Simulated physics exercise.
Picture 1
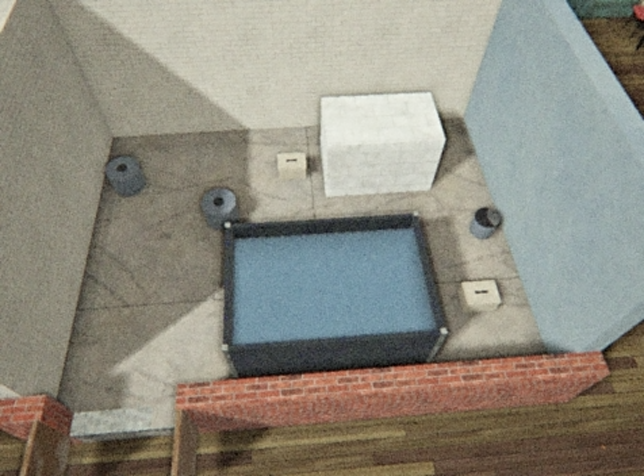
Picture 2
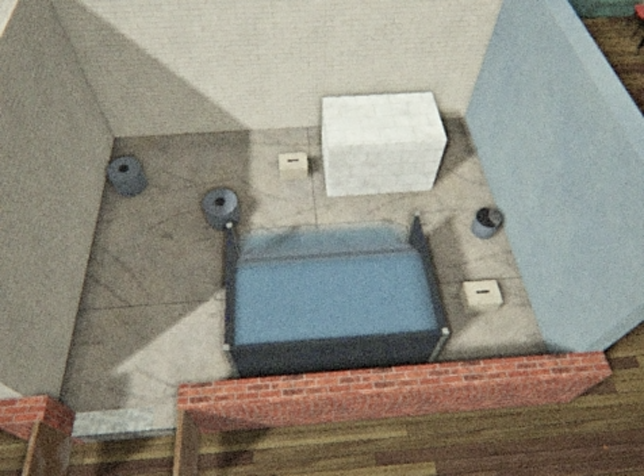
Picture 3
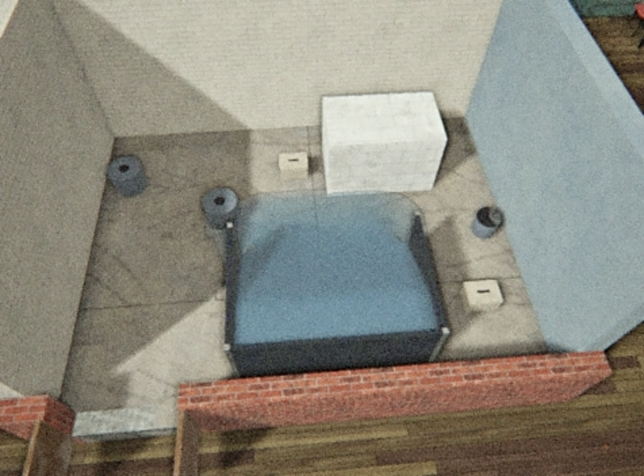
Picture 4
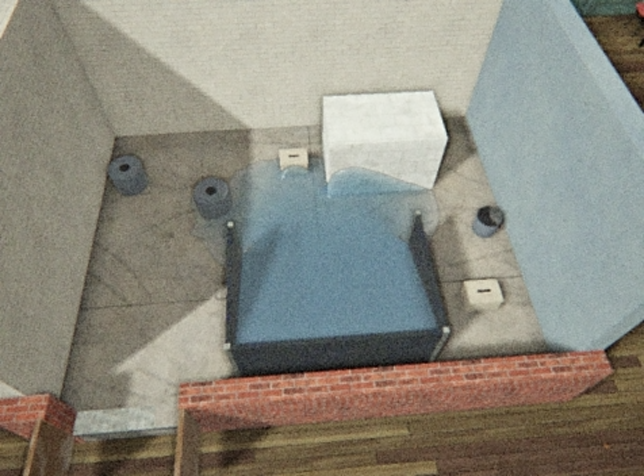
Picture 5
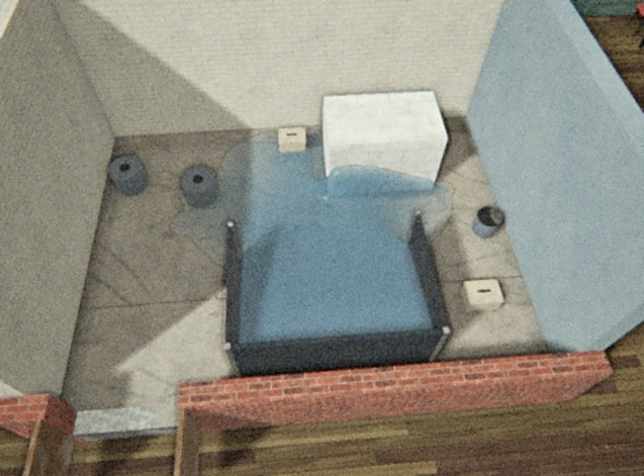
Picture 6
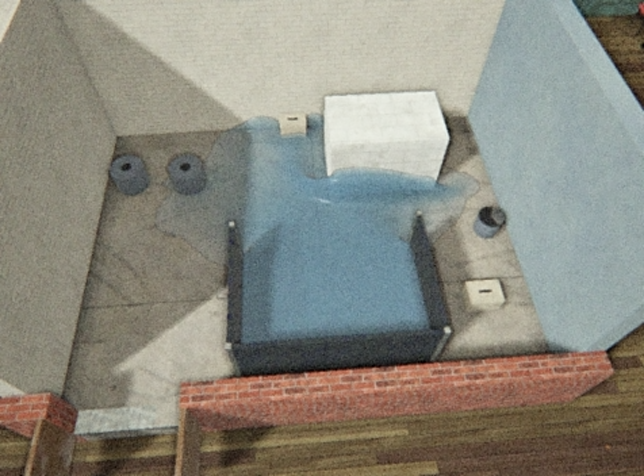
Blue water pouring from the open back of a dark-walled tank, spreading around a white block, nudging a grey tub and cream box.
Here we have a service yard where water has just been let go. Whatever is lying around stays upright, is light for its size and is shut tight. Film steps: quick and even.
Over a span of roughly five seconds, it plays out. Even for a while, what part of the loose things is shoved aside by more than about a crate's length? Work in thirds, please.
Band-wise it's the top band, two thirds or more.
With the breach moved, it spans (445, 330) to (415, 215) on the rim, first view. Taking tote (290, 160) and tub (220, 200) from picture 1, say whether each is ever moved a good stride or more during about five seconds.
Fell short, went past that.
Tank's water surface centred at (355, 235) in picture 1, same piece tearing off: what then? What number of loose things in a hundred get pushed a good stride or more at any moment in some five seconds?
Some 100 per cent, I'd say.
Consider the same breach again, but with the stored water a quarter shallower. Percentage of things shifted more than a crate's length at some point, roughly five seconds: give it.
Near 100 % of the lot.
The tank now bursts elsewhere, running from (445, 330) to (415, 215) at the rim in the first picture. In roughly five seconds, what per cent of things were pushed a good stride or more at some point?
Result: Close to 80 %.
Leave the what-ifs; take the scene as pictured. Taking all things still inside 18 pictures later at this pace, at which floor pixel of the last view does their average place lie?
At about (343, 294).
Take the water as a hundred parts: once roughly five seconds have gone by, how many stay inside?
By my count, 90 per cent.
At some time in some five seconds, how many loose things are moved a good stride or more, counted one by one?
5 in all.
A moment on, 2 of 5 are well off their spots; 1 afloat.
Next, 4 of 5 are well off their spots; 4 afloat.
Later, 5 of 5 are well off their spots; 5 afloat.
In the end, 5 of 5 are well off their spots, and 5 have been at some point; 4 afloat.
